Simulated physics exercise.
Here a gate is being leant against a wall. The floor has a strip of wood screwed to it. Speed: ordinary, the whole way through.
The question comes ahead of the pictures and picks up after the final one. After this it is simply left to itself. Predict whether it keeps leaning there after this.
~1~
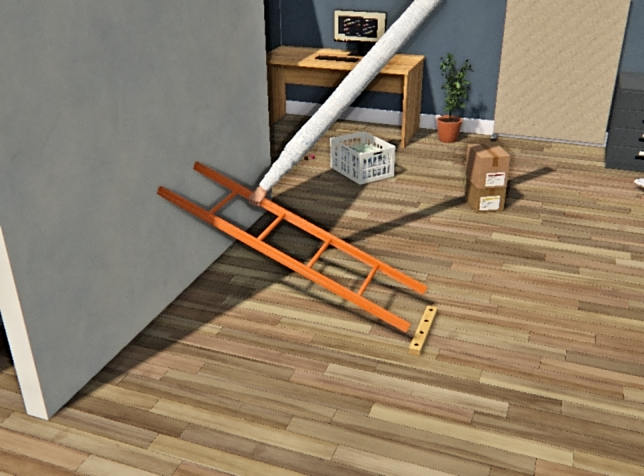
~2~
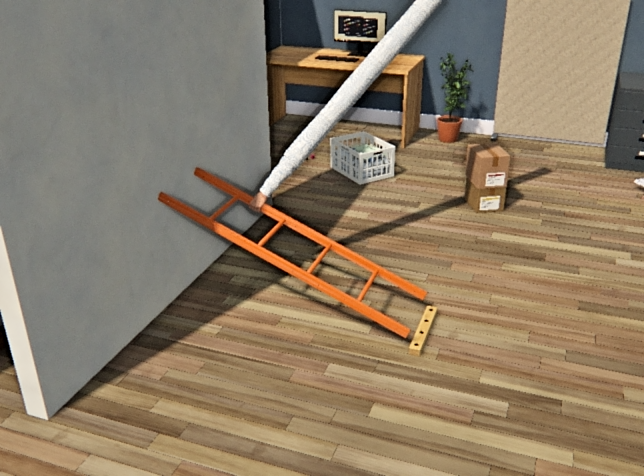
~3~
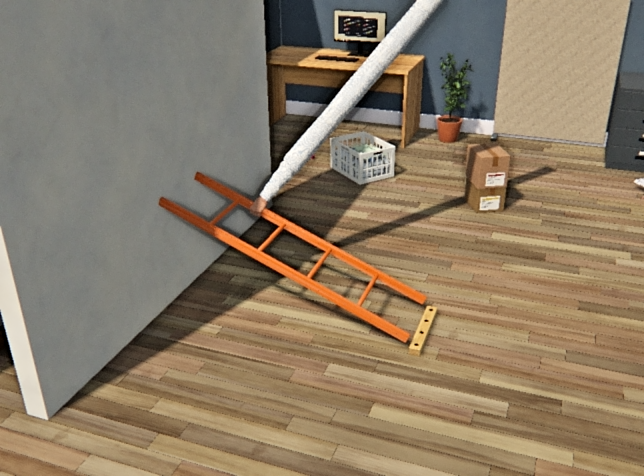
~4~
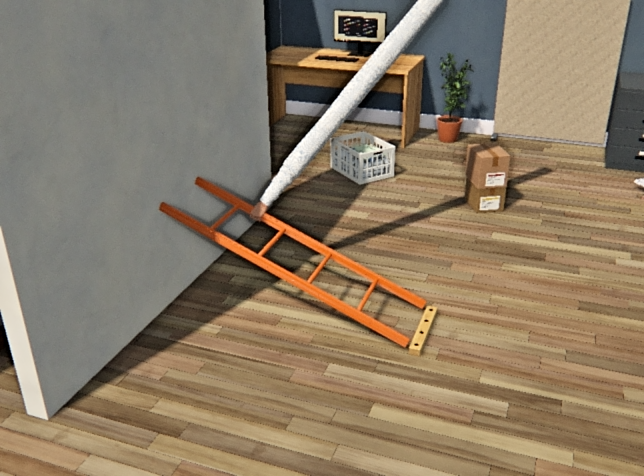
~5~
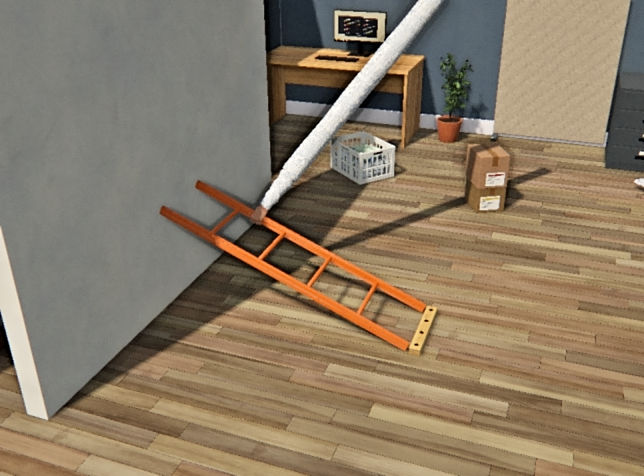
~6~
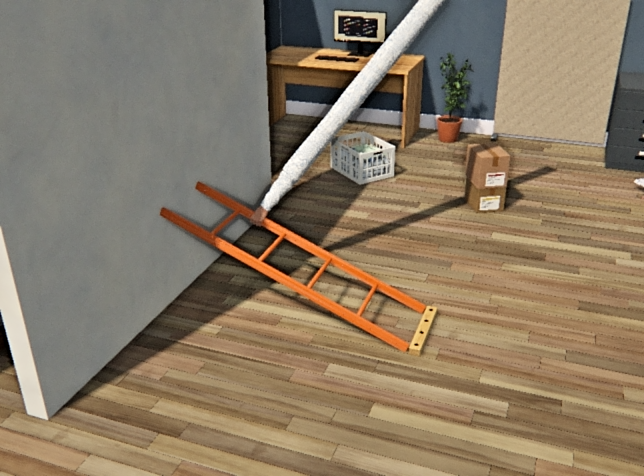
I expect it will stand firm where it is.
Then, 0.12 s on from there, orange gate moving near (296, 263).
In the end, the orange gate stays up, near (296, 263).
